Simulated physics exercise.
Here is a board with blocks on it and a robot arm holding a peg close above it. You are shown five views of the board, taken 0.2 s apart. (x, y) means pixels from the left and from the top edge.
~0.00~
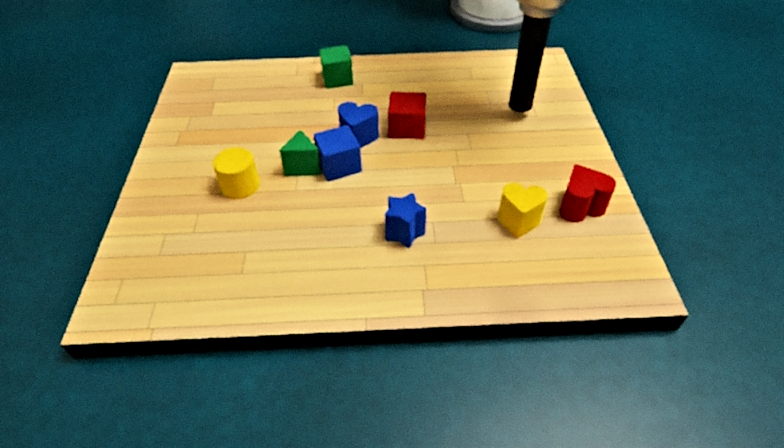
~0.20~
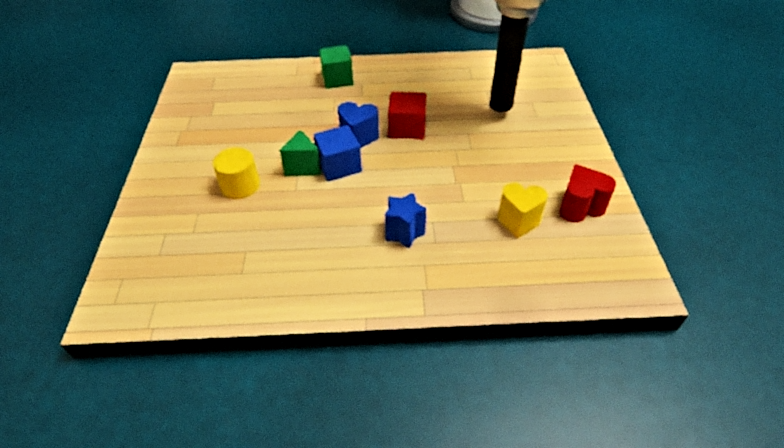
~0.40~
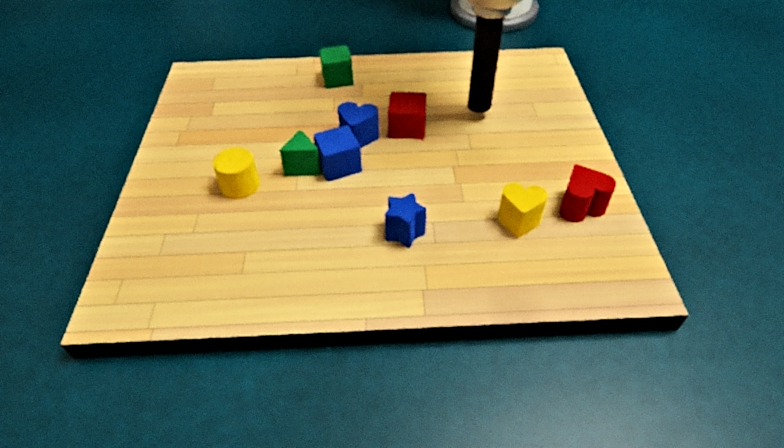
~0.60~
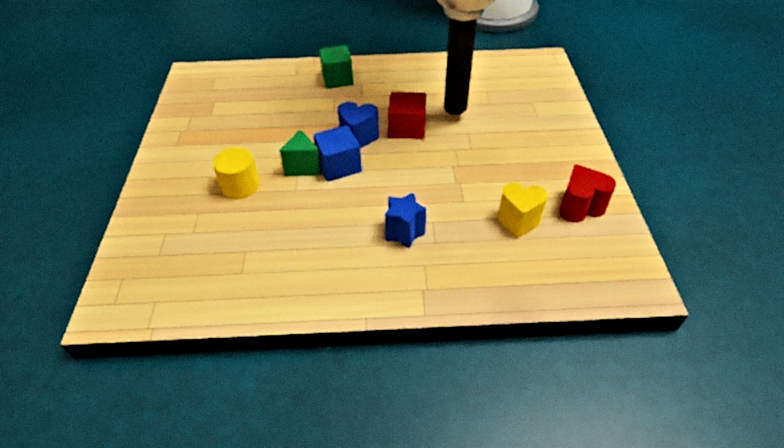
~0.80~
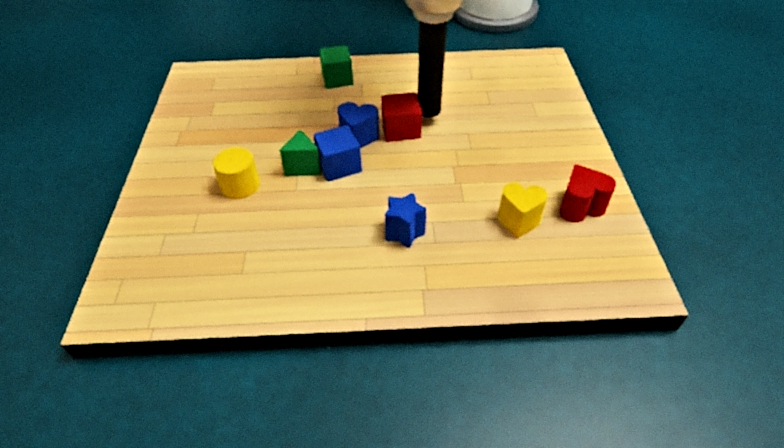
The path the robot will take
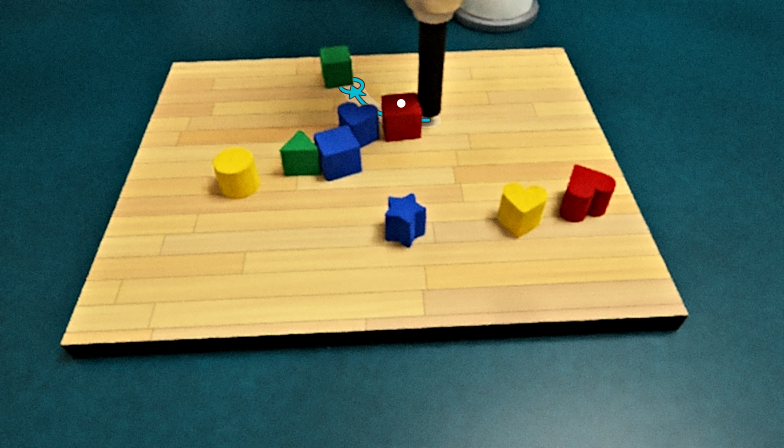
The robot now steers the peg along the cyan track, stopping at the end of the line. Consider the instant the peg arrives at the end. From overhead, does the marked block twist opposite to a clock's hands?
Yes
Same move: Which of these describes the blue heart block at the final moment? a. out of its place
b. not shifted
a: Out of its place.
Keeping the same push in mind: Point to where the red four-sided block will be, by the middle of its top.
Around pixel (375, 108).
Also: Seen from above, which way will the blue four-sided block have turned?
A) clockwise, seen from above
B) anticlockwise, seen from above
B (anticlockwise, seen from above)
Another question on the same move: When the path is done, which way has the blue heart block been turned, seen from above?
Looking from above, the answer is clockwise.
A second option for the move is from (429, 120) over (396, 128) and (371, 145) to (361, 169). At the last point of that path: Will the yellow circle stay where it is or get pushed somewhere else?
The push misses it.
Drawn move, from (429, 120) over (393, 117) and (365, 104) to (352, 86); the dot is on the red four-sided block.
On the path given first. One third of the way, peg at (392, 108); blue four-sided block at (325, 143), turned 40° anticlockwise; blue heart block at (338, 117), turned 30° clockwise; red four-sided block at (376, 107), turned 55° anticlockwise.
Two thirds of the way, peg at (363, 95); blue four-sided block at (325, 143), turned 40° anticlockwise; blue heart block at (338, 117), turned 35° clockwise; red four-sided block at (375, 108), turned 55° anticlockwise.
At the end, peg at (351, 76); green four-sided block at (331, 51), turned 15° anticlockwise; blue four-sided block at (325, 143), turned 40° anticlockwise; blue heart block at (338, 117), turned 35° clockwise; red four-sided block at (375, 108), turned 55° anticlockwise.
